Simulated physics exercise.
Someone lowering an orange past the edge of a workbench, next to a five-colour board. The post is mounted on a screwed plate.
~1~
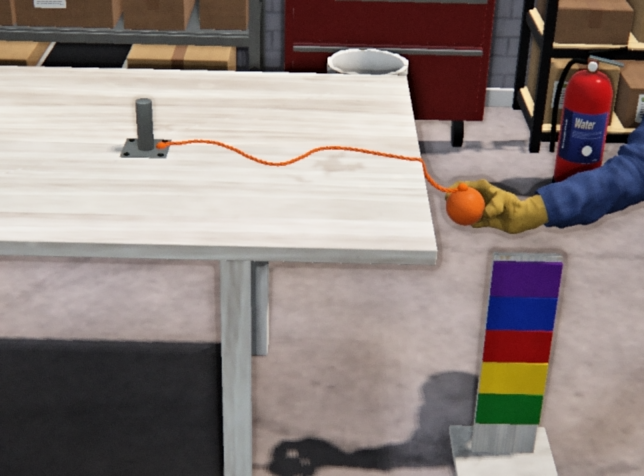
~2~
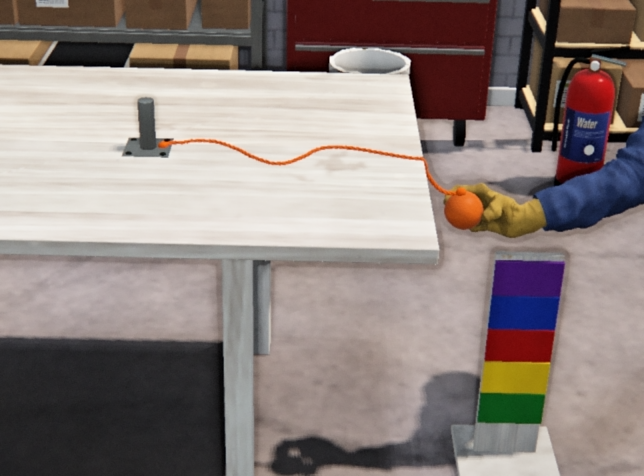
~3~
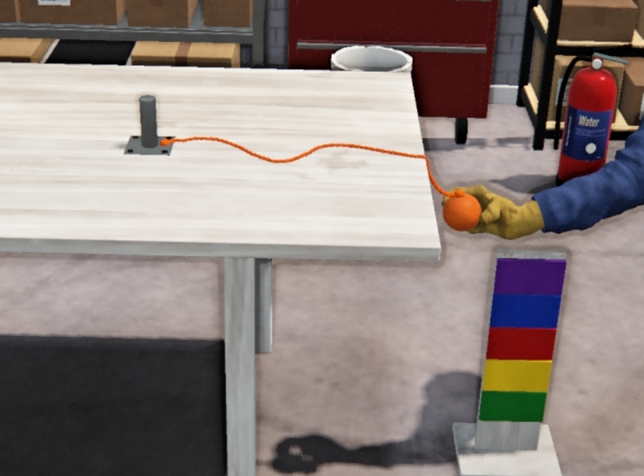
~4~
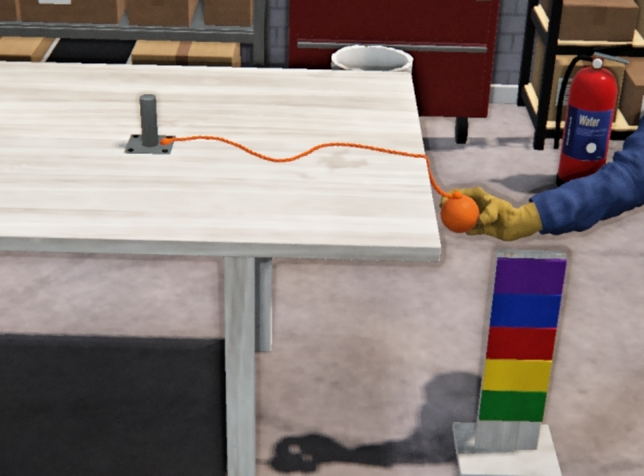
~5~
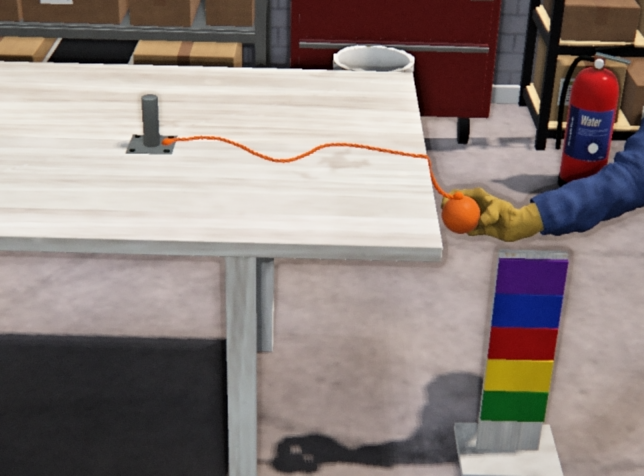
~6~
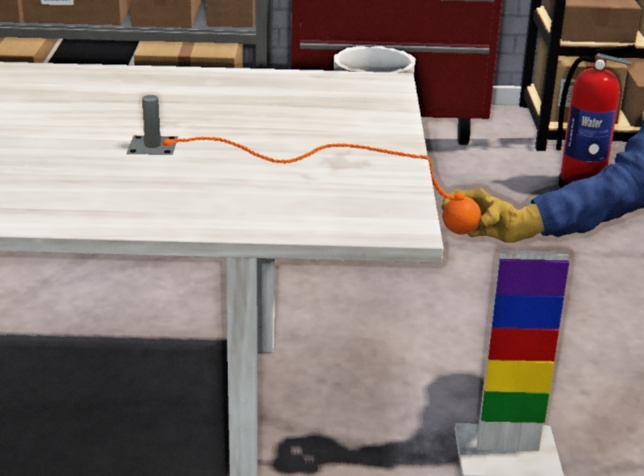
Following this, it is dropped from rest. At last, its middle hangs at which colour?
At purple.
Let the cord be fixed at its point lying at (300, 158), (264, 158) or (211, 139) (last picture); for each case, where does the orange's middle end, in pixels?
Estimated spots in sequence: (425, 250), (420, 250), (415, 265).
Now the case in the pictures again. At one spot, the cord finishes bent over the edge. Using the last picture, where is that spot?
It's near (387, 152) in the last picture.
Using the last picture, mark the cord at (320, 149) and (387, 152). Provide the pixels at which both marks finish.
The first lands at (358, 154), while the second lands at (427, 162).
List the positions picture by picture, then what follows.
The first picture shows orange (465, 207); purple (527, 281); blue (522, 315); red (518, 348); yellow (514, 379); green (510, 410).
The second picture shows orange (463, 210); cord through (188, 142) (243, 152) (299, 159) (351, 149) (414, 159).
The third picture shows orange (462, 212).
The fourth picture shows orange (460, 214); cord through (190, 139) (245, 149) (301, 156) (353, 146) (416, 156).
The fifth picture shows orange (461, 215).
The sixth picture shows orange (462, 215); cord through (193, 140) (247, 150) (303, 157) (356, 147) (418, 157).
Early on, orange near (442, 262); level with purple.
Midway, orange near (403, 265); level with purple.
Near the end, orange near (414, 270); level with purple.
Finally, orange near (417, 270); level with purple. The cord holds its middle at purple.
